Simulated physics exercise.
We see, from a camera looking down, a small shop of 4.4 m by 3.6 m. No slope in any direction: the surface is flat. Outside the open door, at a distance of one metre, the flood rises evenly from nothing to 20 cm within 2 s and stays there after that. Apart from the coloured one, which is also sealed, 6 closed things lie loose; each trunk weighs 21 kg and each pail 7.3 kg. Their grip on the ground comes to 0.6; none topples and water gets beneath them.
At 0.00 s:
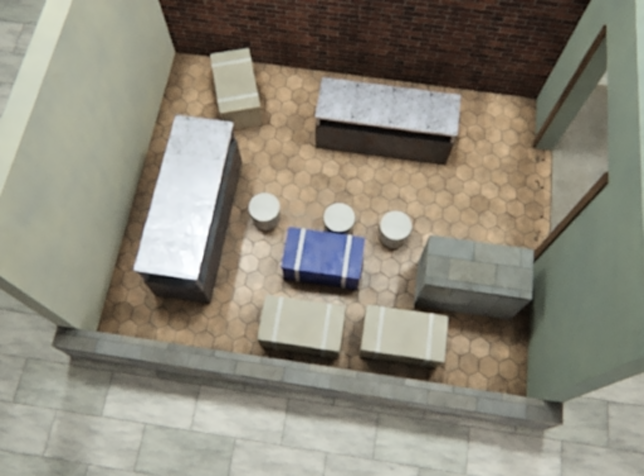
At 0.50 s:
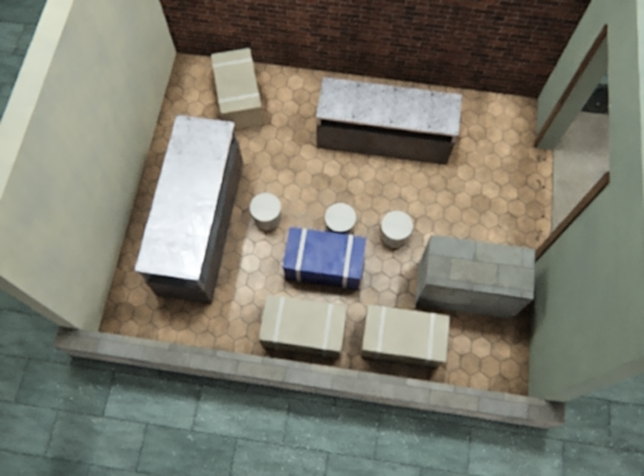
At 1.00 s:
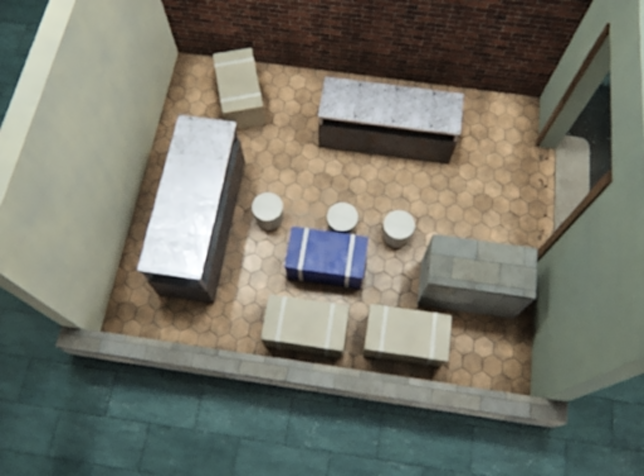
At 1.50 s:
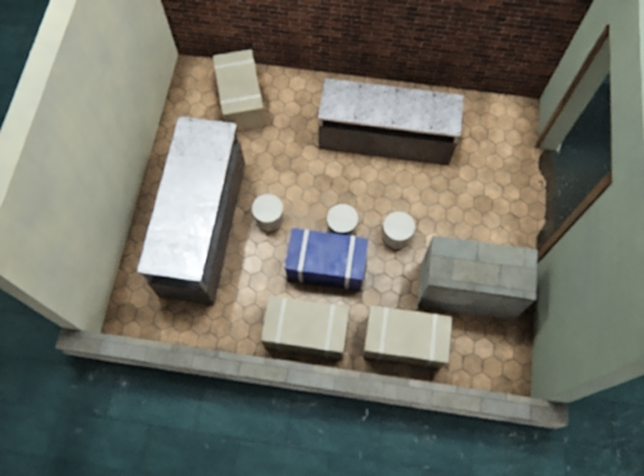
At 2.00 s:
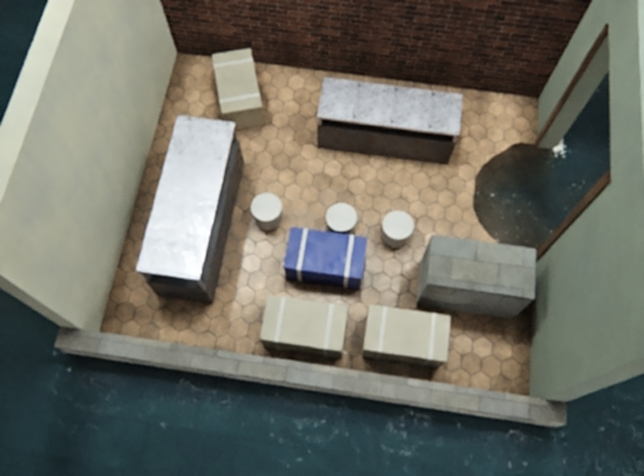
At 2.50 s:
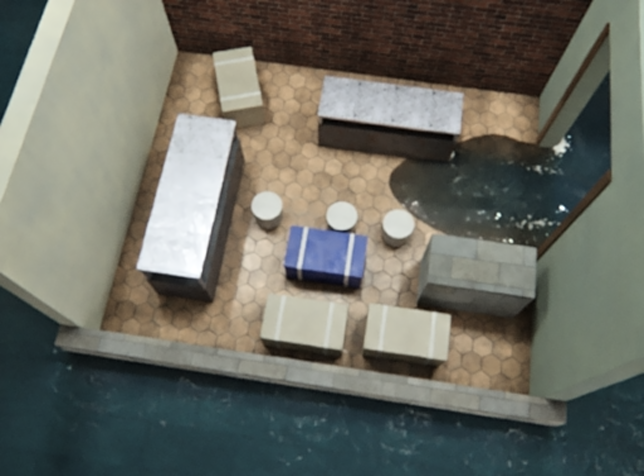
Seen from above, a small shop with a tiled floor, a brick back wall and pale side walls has an open doorway at right. A long grey-topped counter stands at left, another at the back and a grey block at right, with a blue trunk among three pale drums and three cream boxes. Dark water covers the paving outside, then spreads through the doorway across the floor, while the objects stay still.
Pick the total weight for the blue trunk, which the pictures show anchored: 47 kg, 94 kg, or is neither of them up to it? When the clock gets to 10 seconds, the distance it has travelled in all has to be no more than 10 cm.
47 kg is enough.
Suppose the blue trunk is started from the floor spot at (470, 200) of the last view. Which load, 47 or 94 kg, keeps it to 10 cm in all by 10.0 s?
Looking at the loads, only the heavier keeps it.
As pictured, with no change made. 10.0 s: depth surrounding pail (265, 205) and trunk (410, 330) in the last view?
Depth approx. 11 cm / 10 cm.
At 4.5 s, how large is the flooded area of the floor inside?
The covered patch comes to about 8.0 m2.
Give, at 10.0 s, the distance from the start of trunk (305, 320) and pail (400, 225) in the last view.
The first is 40 cm from its start, the second 250 cm.
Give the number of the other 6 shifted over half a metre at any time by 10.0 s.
I get 5.
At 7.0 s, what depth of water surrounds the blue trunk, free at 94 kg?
7 cm, roughly.
After 3.5 s the blue trunk would be 0 cm from its start with 47 kg and 0 cm from its start with 94 kg; 1 cm of water round it then.
After 4.5 s the blue trunk would be 0 cm from its start with 47 kg and 0 cm from its start with 94 kg; 5 cm of water round it then.
After 7.0 s the blue trunk would be 0 cm from its start with 47 kg and 0 cm from its start with 94 kg; 7 cm of water round it then.
After 10.0 s the blue trunk would be 0 cm from its start with 47 kg and 0 cm from its start with 94 kg; 9 cm of water round it then.
